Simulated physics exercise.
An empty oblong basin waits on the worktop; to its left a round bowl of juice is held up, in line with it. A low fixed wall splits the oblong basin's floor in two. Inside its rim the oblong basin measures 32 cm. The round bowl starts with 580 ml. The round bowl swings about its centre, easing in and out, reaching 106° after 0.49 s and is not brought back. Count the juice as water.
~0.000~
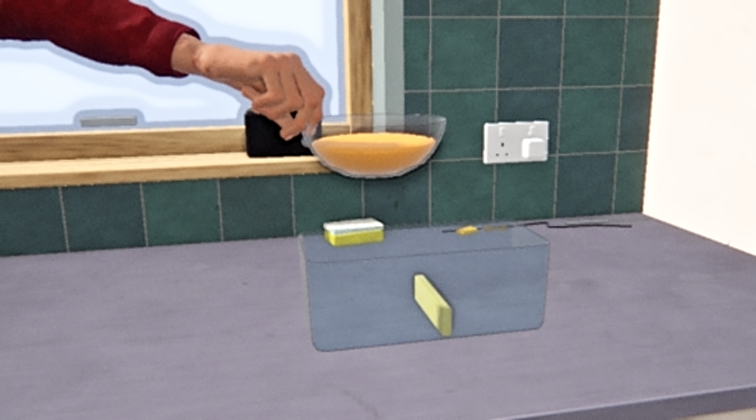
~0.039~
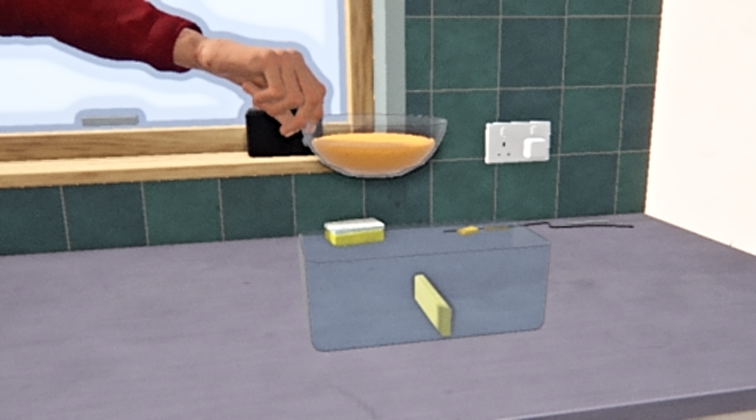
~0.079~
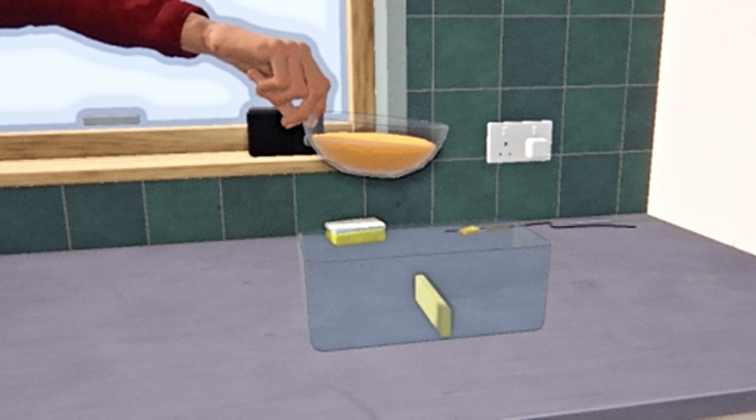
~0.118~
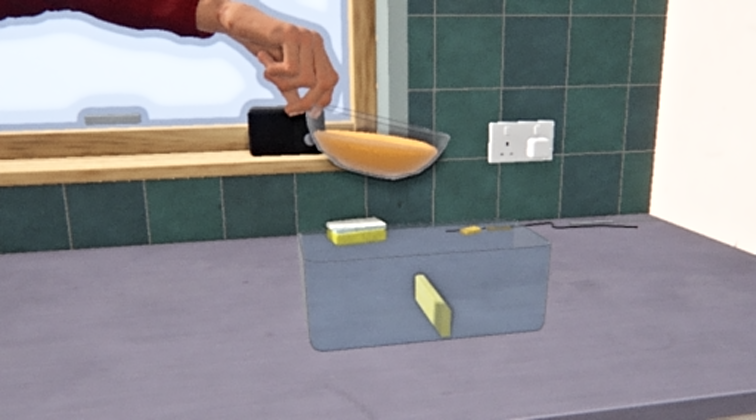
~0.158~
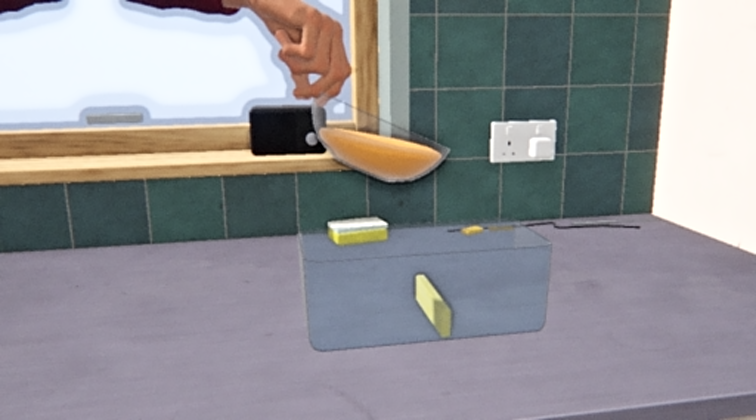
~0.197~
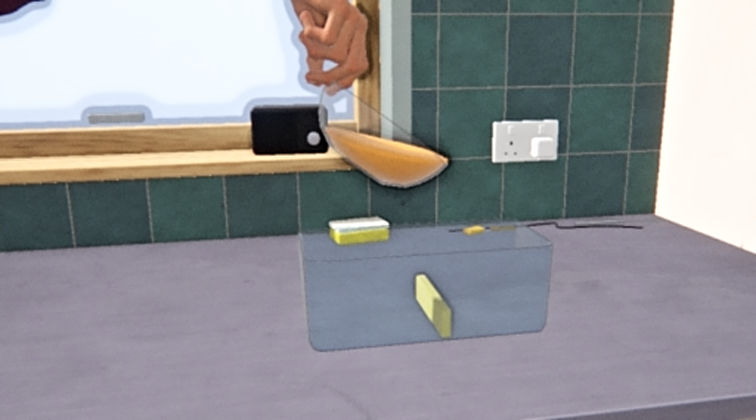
In this clip, a hand in a red sleeve holds a clear round bowl of orange juice above a transparent oblong basin on a grey worktop, then gradually tilts it clockwise, raising its left side as its right rim lowers.
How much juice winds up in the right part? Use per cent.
The far part has some 65 per cent.
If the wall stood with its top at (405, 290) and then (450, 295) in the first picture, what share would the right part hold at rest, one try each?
First 75, then 45 per cent.
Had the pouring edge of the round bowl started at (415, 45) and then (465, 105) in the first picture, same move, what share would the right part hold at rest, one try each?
First 55, then 70 per cent.
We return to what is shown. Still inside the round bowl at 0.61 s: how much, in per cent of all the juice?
Some 0 per cent.
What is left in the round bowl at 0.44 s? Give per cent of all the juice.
Near 1 in a hundred.
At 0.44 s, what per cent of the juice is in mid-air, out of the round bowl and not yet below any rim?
Near 18 in a hundred.
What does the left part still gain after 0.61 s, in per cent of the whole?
Some 16 per cent.
Then, 0.44 s in, the tilt is 103° and 1 per cent is still to pour, 5 is left of the wall and 76 right of it.
Then, 0.61 s in, the tilt is 106° and 0 per cent is still to pour, 16 is left of the wall and 64 right of it.
Then, 0.79 s in, the tilt is 106° and 1 per cent is still to pour, 24 is left of the wall and 70 right of it.
Then, 0.99 s in, the tilt is 106° and 0 per cent is still to pour, 30 is left of the wall and 66 right of it.
Finally, 31 per cent lies left of the wall, 65 right of it and 4 outside.
